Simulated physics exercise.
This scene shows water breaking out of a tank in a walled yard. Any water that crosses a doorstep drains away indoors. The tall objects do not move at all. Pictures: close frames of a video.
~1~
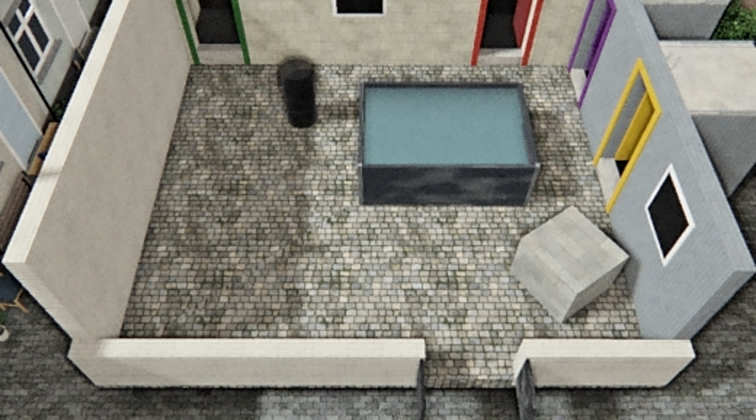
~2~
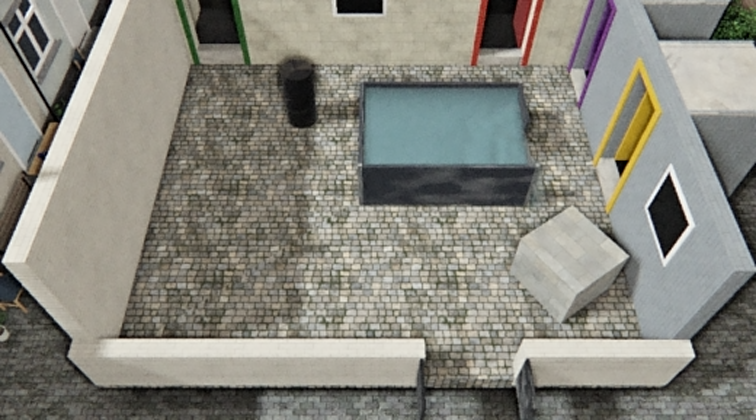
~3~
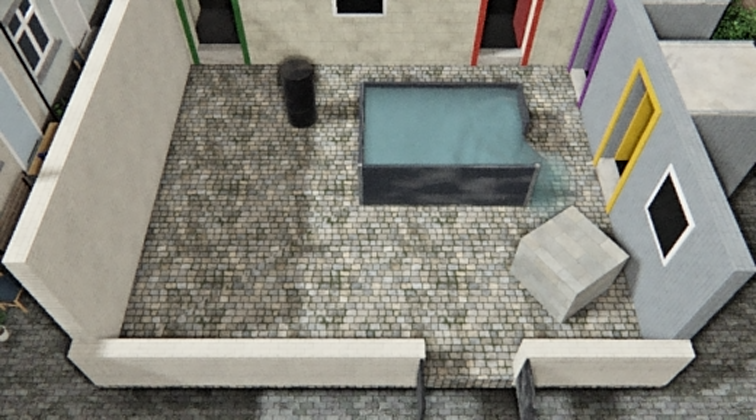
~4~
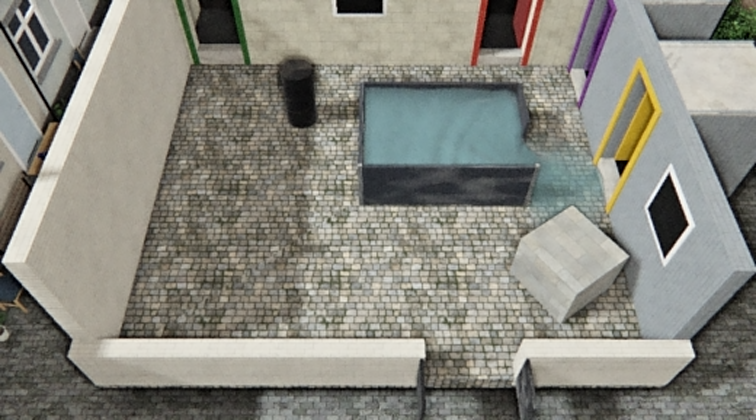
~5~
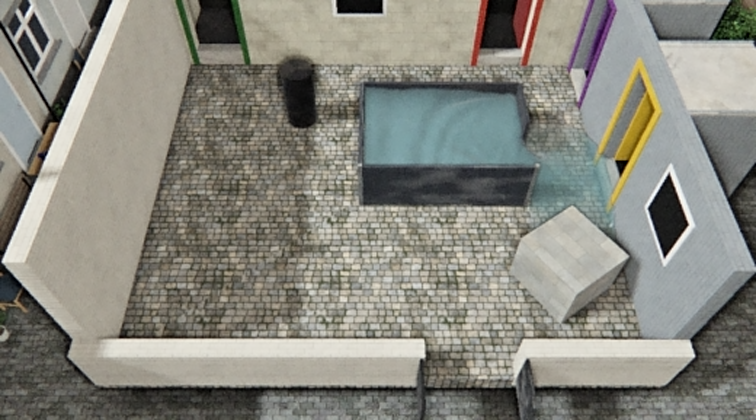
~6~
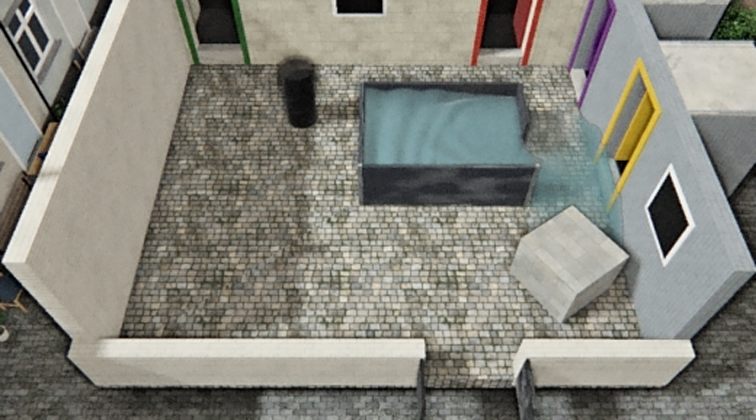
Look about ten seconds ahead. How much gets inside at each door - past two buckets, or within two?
One by one: Yellow door: Limit exceeded; green door: Limit not exceeded; purple door: Limit exceeded; red door: Limit not exceeded.
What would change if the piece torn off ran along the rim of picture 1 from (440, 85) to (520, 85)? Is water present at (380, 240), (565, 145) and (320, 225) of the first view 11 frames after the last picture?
The first point is spared, the second soaked, the third spared.
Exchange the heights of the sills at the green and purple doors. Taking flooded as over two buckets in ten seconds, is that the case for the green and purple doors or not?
Expected: Green door remains below; purple door remains below.
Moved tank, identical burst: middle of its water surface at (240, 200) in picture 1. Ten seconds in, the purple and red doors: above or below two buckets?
I'd say the purple one runs past the limit and the red one remains below.
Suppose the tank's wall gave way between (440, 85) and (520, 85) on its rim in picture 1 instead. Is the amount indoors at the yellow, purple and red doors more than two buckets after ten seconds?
Log - yellow keeps within bounds, purple runs over the limit, red runs over the limit.
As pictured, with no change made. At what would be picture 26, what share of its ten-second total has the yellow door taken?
I'd put it at 85 percent.
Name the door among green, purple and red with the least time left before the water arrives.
The one in purple, before the others.
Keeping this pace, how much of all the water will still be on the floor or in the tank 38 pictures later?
Near 86 in a hundred.
A moment on, water covers 15 % of the floor; the yellow door far over two buckets in, the green door not reached, the purple door wet at the sill, nothing in, the red door not reached.
Next, water covers 25 % of the floor; the yellow door far over two buckets in, the green door not reached, the purple door wet at the sill, nothing in, the red door wet at the sill, nothing in.
Then, water covers 50 % of the floor; the yellow door far over two buckets in, the green door not reached, the purple door under two buckets in, the red door wet at the sill, nothing in.
Later, water covers 90 % of the floor; the yellow door far over two buckets in, the green door wet at the sill, nothing in, the purple door over two buckets in, the red door wet at the sill, nothing in.
In the end, water covers 95 % of the floor; the yellow door far over two buckets in, the green door wet at the sill, nothing in, the purple door over two buckets in, the red door wet at the sill, nothing in.
